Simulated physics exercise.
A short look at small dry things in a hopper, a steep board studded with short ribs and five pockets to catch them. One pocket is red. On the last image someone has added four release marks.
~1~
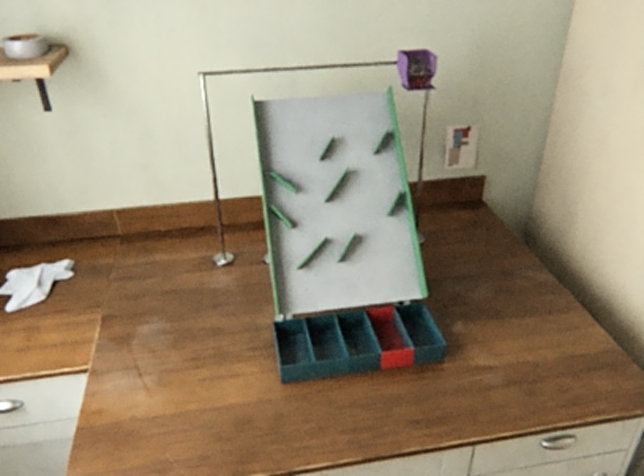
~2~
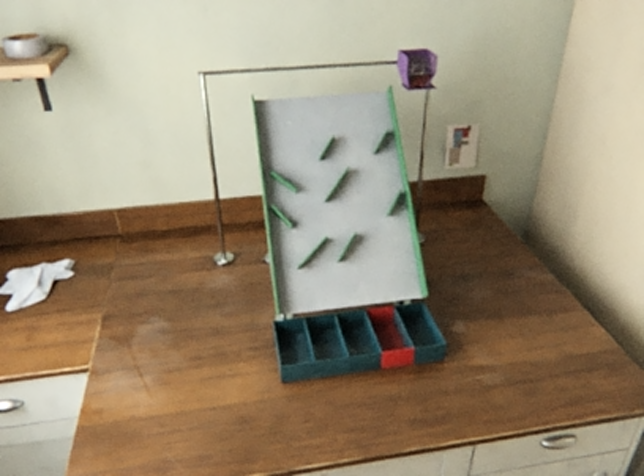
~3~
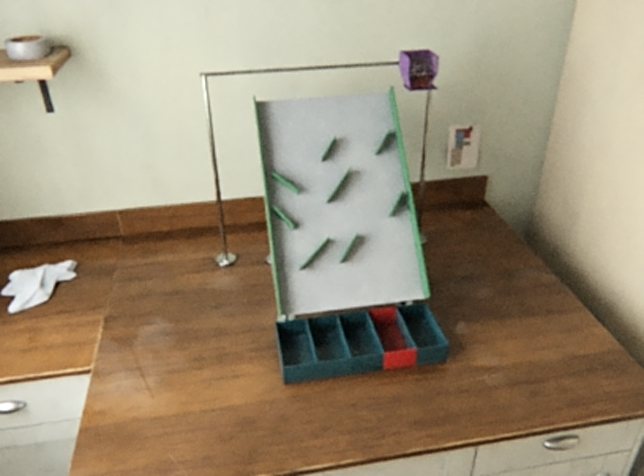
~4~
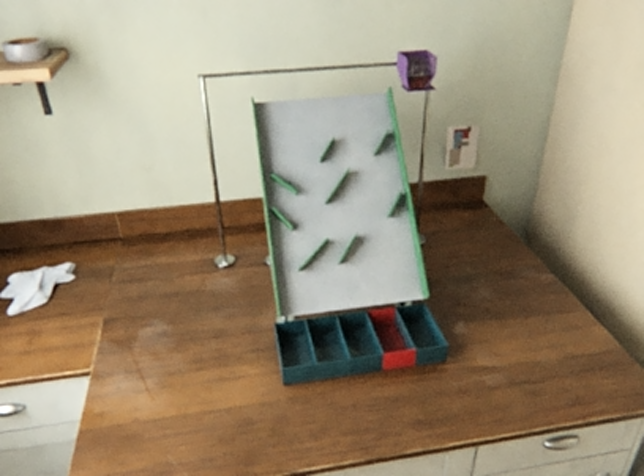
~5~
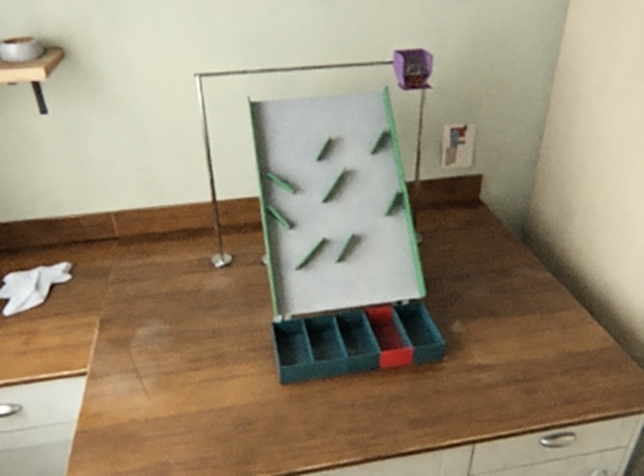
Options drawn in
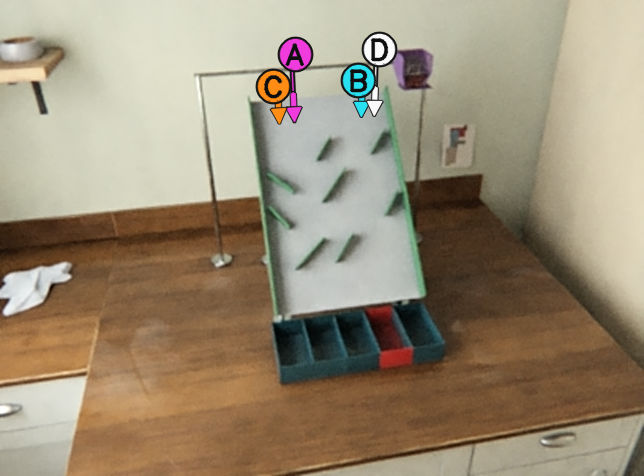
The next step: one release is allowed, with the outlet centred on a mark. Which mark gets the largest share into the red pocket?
Use mark B.
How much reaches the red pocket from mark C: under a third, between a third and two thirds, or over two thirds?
It is under a third.
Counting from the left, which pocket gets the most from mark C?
The first from the left.
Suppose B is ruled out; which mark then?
D.
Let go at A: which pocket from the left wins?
The first from the left.
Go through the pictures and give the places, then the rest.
In the first picture, hopper at (417, 80), kidney beans, door shut.
In the second picture, ribs (321, 157) to (334, 135), (376, 150) to (389, 128), (271, 171) to (297, 189).
In the third picture, ribs (329, 200) to (351, 167), (274, 206) to (294, 227), (391, 214) to (403, 190).
In the fourth picture, ribs (300, 269) to (328, 238), (340, 262) to (357, 233).
In the fifth picture, red pocket at (396, 357), number 4 of 5 from the left.
On the marked copy, mark A meets the board at (294, 116); mark B meets the board at (361, 111); mark C meets the board at (279, 117); mark D meets the board at (374, 110).
For mark A, a stray few in the red pocket, nearly all in other pockets.
For mark B, about half in the red pocket, about a third in other pockets, a small part outside the box.
For mark C, none in the red pocket, all in other pockets.
For mark D, about a third in the red pocket, about half in other pockets, a small part outside the box.
